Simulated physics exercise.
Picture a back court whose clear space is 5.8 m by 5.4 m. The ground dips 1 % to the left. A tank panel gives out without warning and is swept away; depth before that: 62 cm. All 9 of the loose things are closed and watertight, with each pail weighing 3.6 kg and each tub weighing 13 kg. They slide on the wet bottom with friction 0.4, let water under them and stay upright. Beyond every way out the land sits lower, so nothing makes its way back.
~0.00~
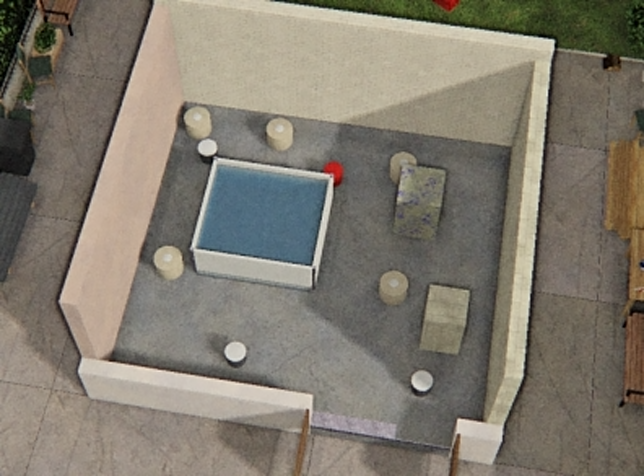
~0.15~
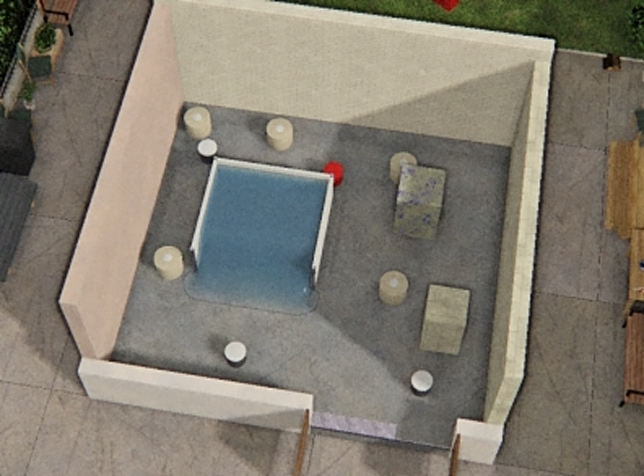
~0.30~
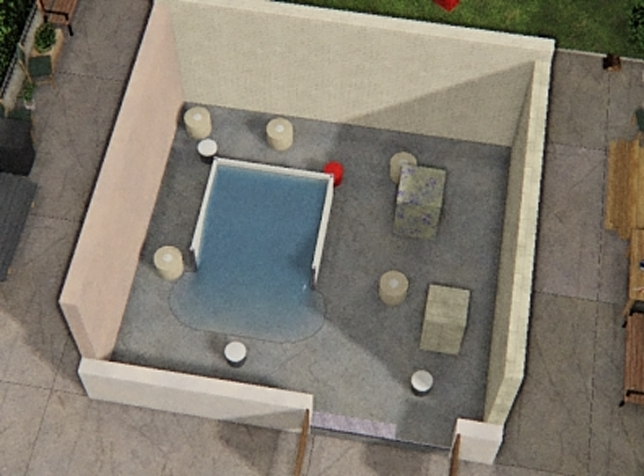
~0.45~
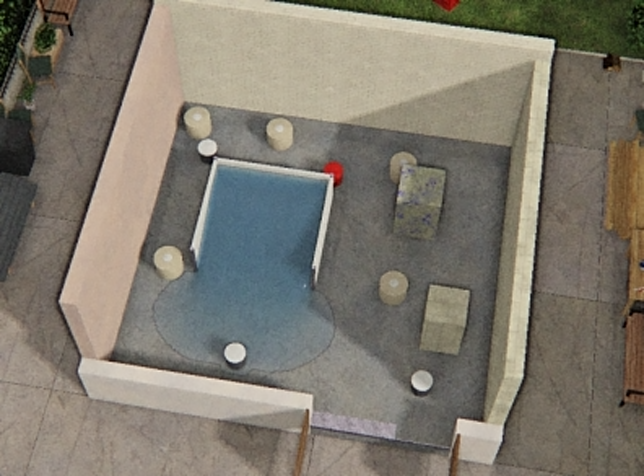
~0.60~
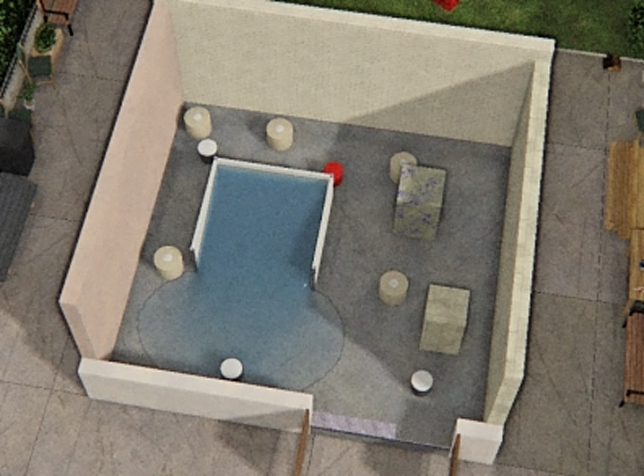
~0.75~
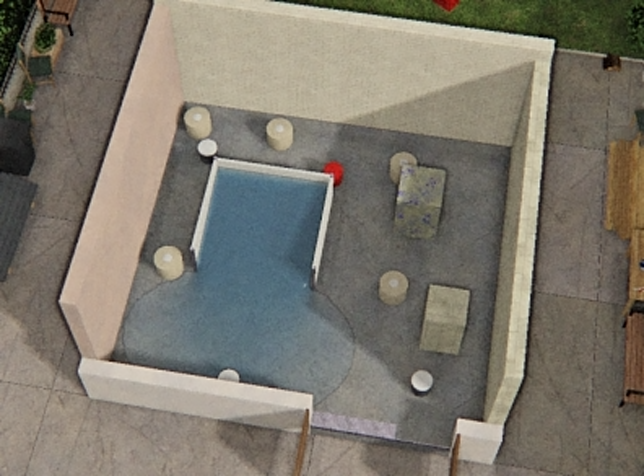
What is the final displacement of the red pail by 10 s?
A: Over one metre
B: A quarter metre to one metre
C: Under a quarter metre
B.
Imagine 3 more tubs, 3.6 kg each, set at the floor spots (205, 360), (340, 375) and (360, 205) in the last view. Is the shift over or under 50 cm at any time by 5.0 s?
Answers, first to last: Exceeding, exceeding, not exceeding.
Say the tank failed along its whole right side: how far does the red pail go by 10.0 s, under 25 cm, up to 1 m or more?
With that failure, the red pail lands a long way off.
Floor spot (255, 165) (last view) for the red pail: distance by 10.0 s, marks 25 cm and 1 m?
By that time it covers a moderate distance.
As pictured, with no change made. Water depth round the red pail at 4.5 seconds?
About 0 cm.
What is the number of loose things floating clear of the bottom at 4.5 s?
I get 3.
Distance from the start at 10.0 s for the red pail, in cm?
Measured offset: Near 40 cm.
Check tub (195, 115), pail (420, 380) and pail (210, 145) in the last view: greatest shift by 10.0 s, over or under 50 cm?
In sequence - crossed the line; crossed the line; crossed the line.
After 2.0 s the red pail is near (334, 170), 0.0 m from its start, aground; 0 of 9 are out; 1 afloat.
After 4.5 s the red pail is near (334, 170), 0.0 m from its start, aground; 0 of 9 are out; 3 afloat.
After 7.0 s the red pail is near (347, 171), 0.2 m from its start, aground; 0 of 9 are out; 2 afloat.
After 10.0 s the red pail is near (356, 167), 0.4 m from its start, afloat; 0 of 9 are out; 4 afloat.
